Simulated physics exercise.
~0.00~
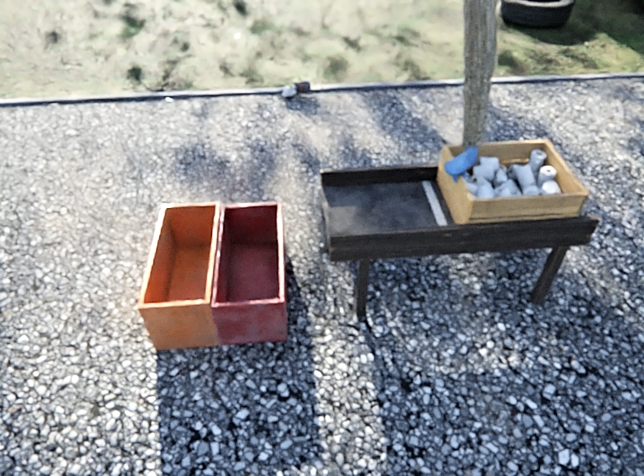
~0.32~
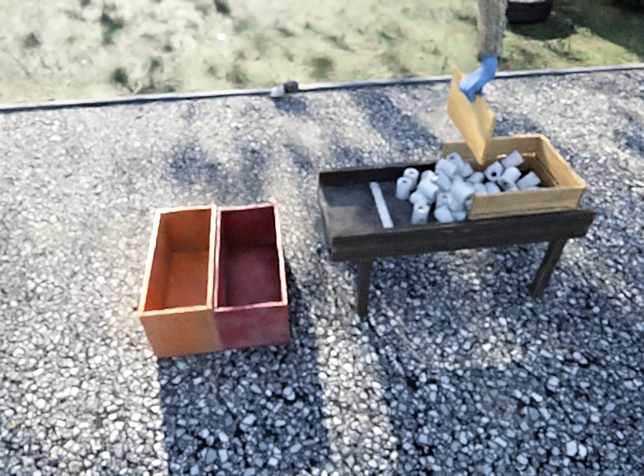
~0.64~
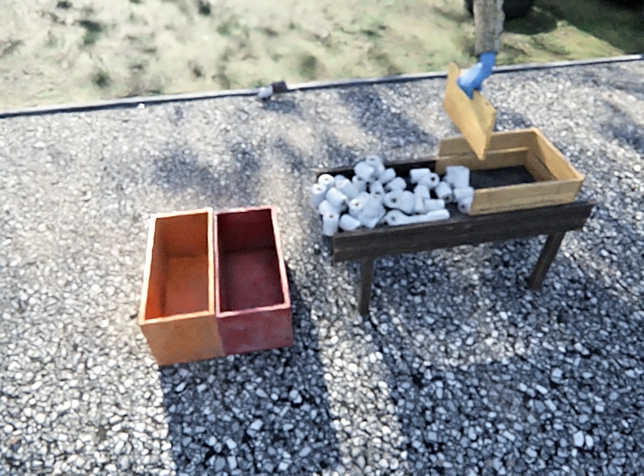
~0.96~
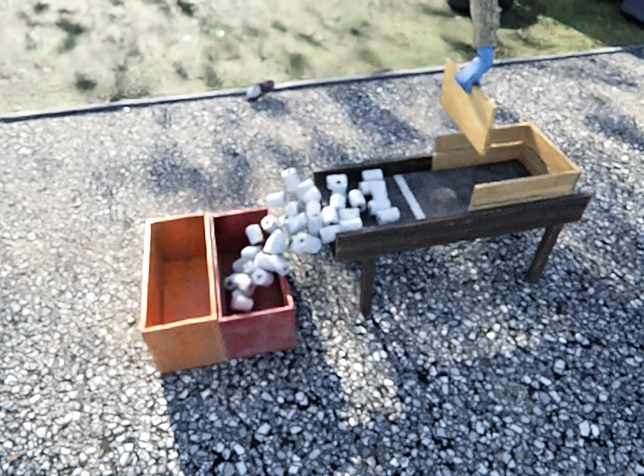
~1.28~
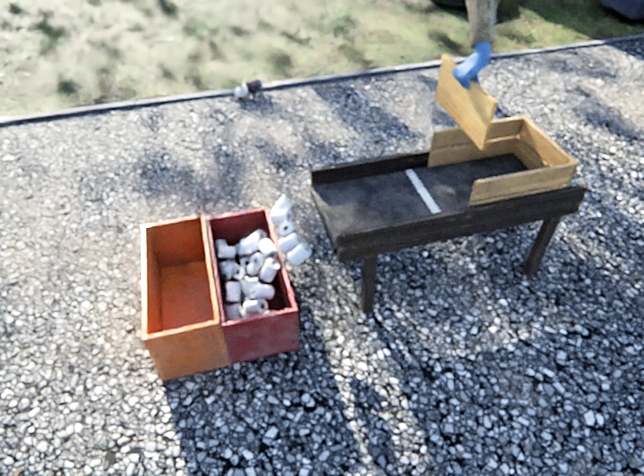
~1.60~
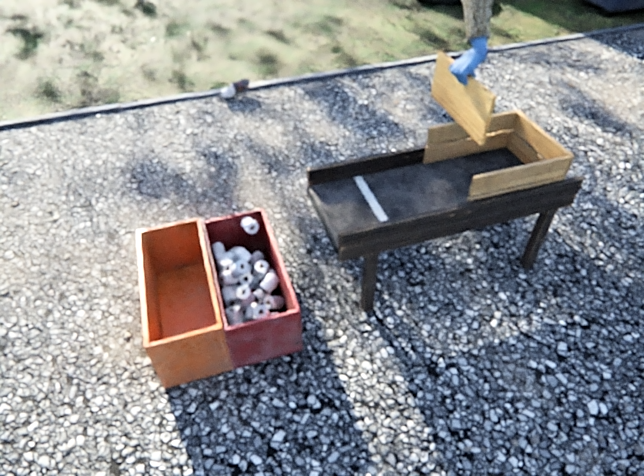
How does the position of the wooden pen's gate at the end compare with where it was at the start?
At the start the gate was down, closing off the belt side of the pen. By the end it was held up above the pen's open side.
